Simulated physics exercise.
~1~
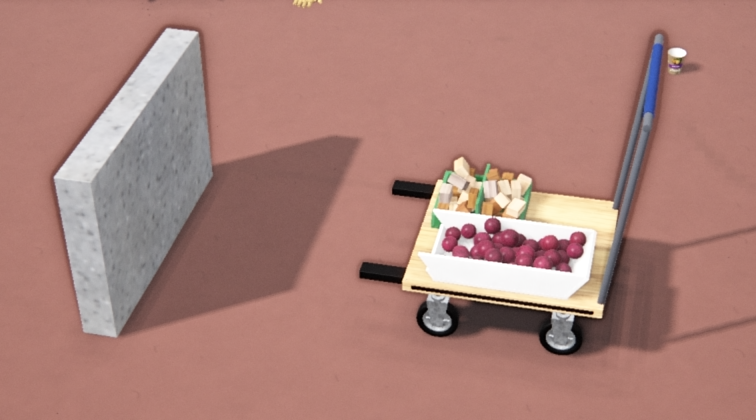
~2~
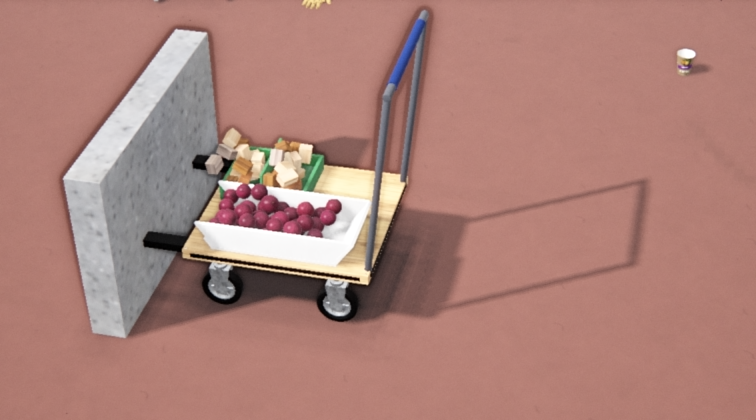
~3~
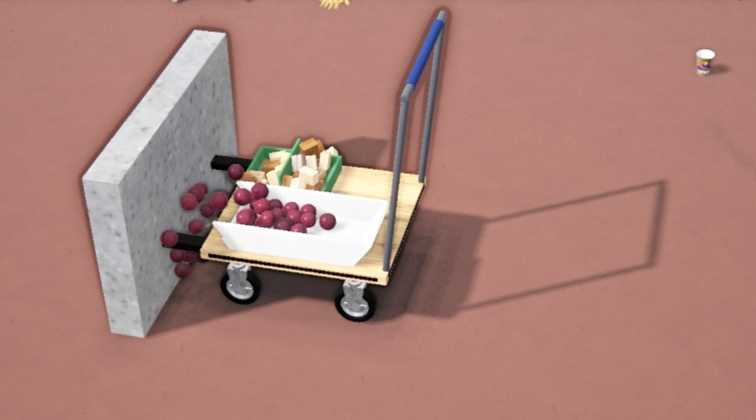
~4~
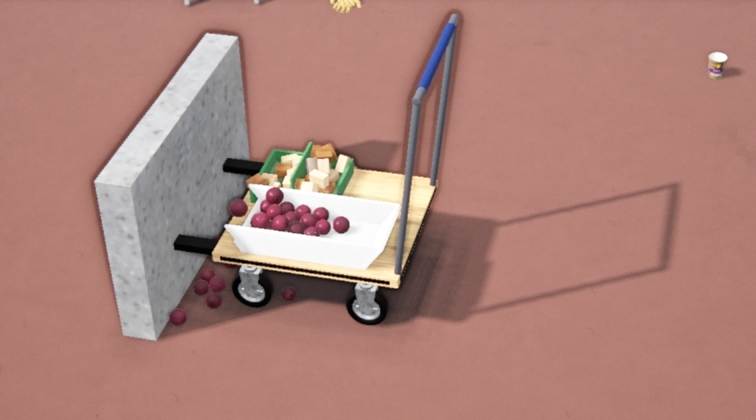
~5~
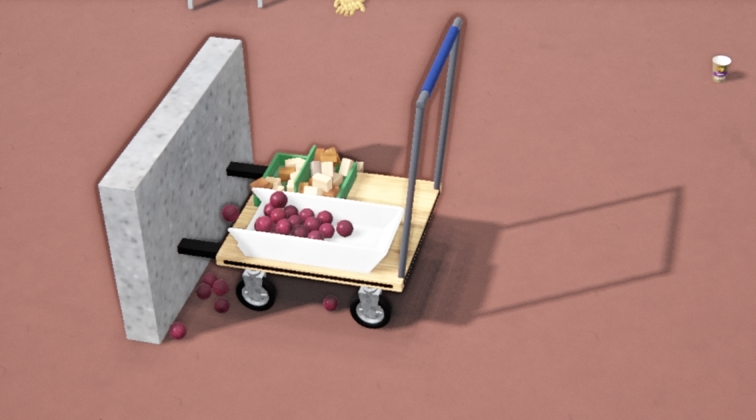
Trolley carrying red onions and wooden blocks rolling left into a grey wall and stopping, with several onions spilling onto the ground.
